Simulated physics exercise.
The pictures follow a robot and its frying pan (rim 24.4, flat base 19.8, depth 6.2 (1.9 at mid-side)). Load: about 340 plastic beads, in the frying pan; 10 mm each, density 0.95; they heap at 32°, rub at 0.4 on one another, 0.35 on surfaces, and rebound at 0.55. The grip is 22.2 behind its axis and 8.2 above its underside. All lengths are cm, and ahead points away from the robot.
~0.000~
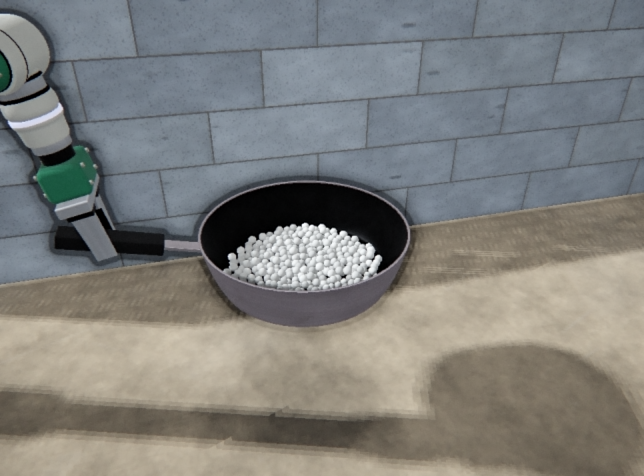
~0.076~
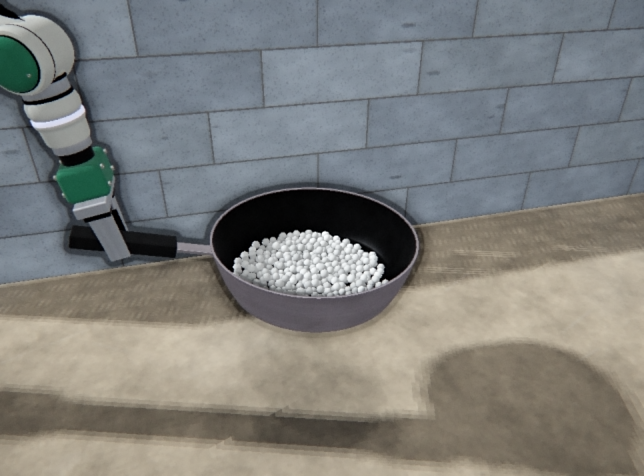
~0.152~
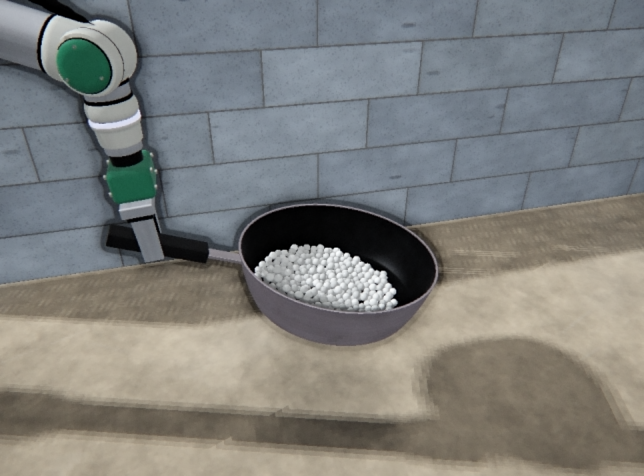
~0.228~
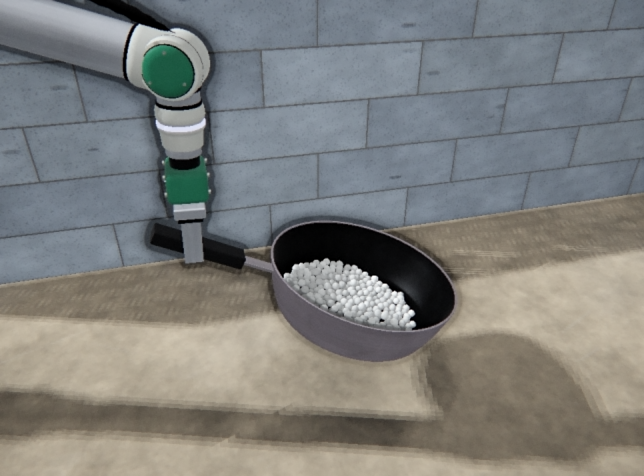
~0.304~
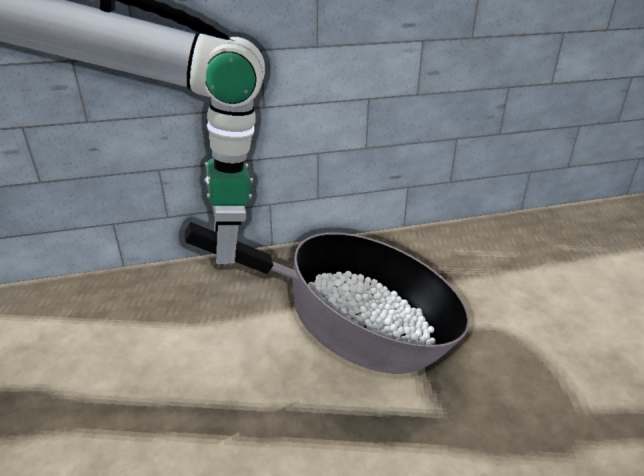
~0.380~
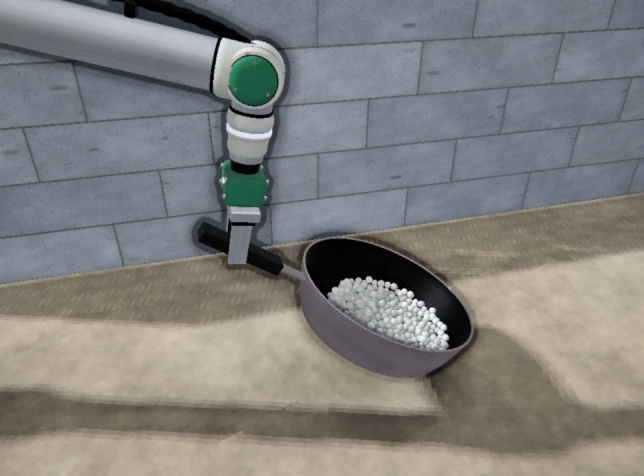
A dark frying pan holding a heap of small white beads sits at the centre of a sandy, shadow-streaked surface before a grey-blue block wall, seen from slightly above by a still camera. A white, grey and green robot arm grips its black handle at left. The arm moves the pan rightward and tilts it forward, lowering its far-right side, as the beads shift inside.
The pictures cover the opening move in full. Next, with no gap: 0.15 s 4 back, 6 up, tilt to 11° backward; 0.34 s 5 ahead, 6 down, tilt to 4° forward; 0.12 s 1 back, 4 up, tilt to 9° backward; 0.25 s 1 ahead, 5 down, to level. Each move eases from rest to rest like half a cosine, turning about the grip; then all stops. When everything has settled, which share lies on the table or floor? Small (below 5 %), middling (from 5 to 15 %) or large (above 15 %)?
Answer: Large; above 15 % of the plastic beads finish on the table or floor.
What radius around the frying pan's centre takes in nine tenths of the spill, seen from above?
Some 45 cm.
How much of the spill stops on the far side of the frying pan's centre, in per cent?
About 40 per cent.
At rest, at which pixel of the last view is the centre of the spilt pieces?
Around (358, 320).
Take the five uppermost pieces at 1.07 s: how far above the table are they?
About 51 cm.
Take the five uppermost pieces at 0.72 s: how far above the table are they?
Roughly 58 cm.
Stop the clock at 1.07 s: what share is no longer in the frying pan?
Some 15 per cent.
After 0.72 s, tilted 2° backward, highest piece 59 above the table; 14 in the frying pan, 327 in flight or on a rim.
After 1.07 s, tilted 7° backward, highest piece 57 above the table; 282 in the frying pan, 59 in flight or on a rim.
After 1.44 s, level, highest piece 56 above the table; 262 in the frying pan, 13 on the table or floor, 66 in flight or on a rim.
After 2.49 s, level, highest piece 19 above the table; 263 in the frying pan, 78 on the table or floor.
In the end, 263 in the frying pan, 78 on the table or floor. That is 23 % on the table or floor.
